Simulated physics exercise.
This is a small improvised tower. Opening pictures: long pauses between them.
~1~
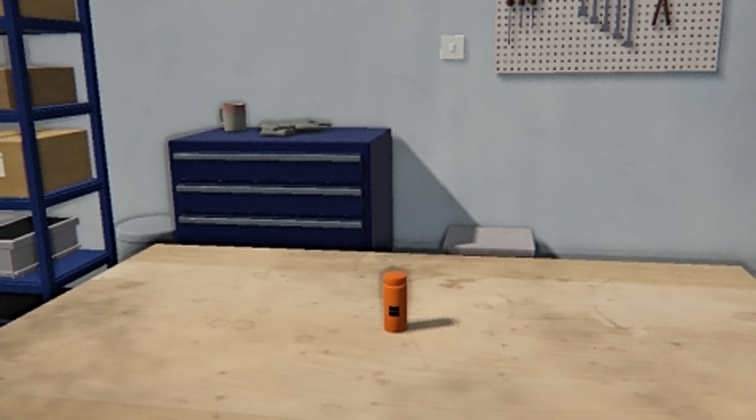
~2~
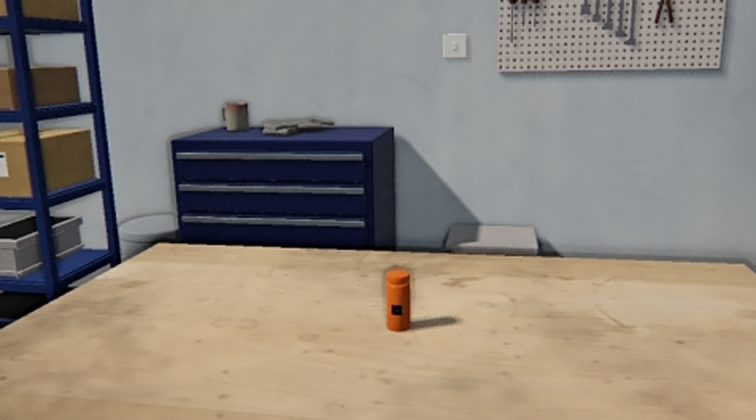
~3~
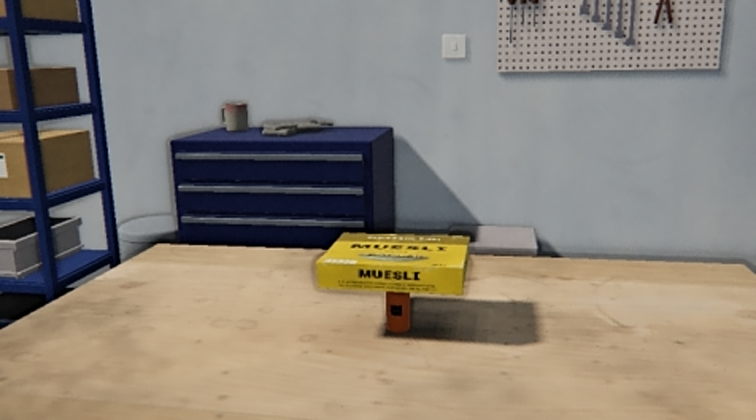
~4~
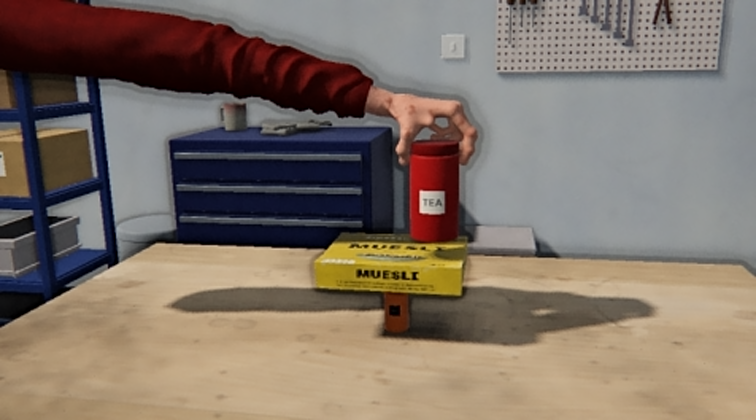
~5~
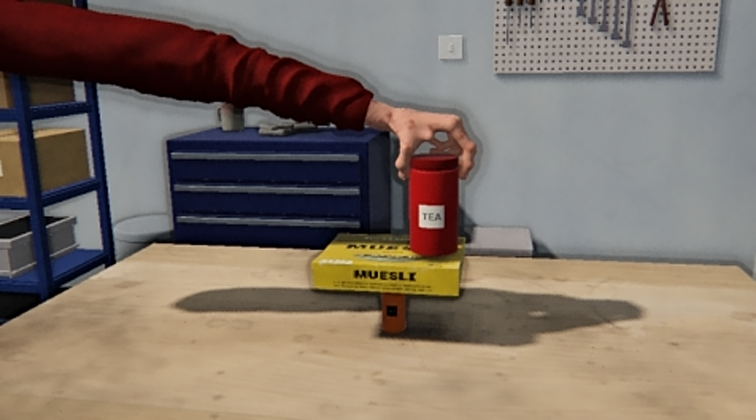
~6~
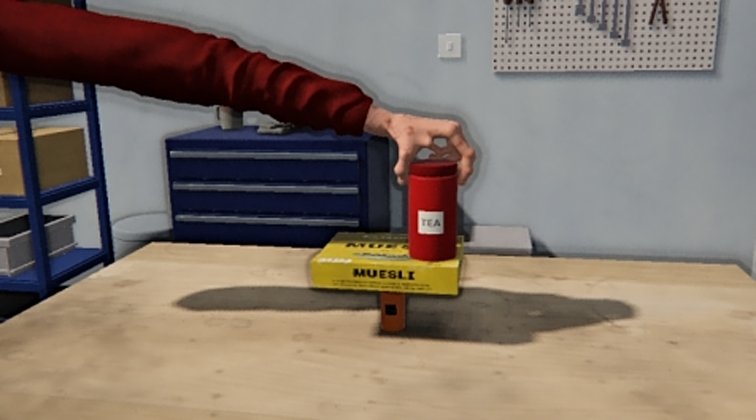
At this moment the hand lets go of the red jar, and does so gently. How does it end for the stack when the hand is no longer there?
The result is a spill.
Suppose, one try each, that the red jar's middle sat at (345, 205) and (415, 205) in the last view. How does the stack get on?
Case A: It caves in; case B: It caves in.
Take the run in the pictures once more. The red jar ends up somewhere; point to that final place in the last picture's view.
It ends up close to (557, 327).
Then, 0.40 s on from there, red jar now fallen; yellow packet turned 53° from how it was put.
Then, 0.50 s on from there, yellow packet turned 66° from how it was put.
Then, 0.80 s on from there, yellow packet on its side.
Then, 1.40 s on from there, yellow packet now fallen.
In the end, fallen, red jar and yellow packet; orange shaker unmoved. At the end, from the last picture's camera, red jar near (557, 327). The stack gives way.
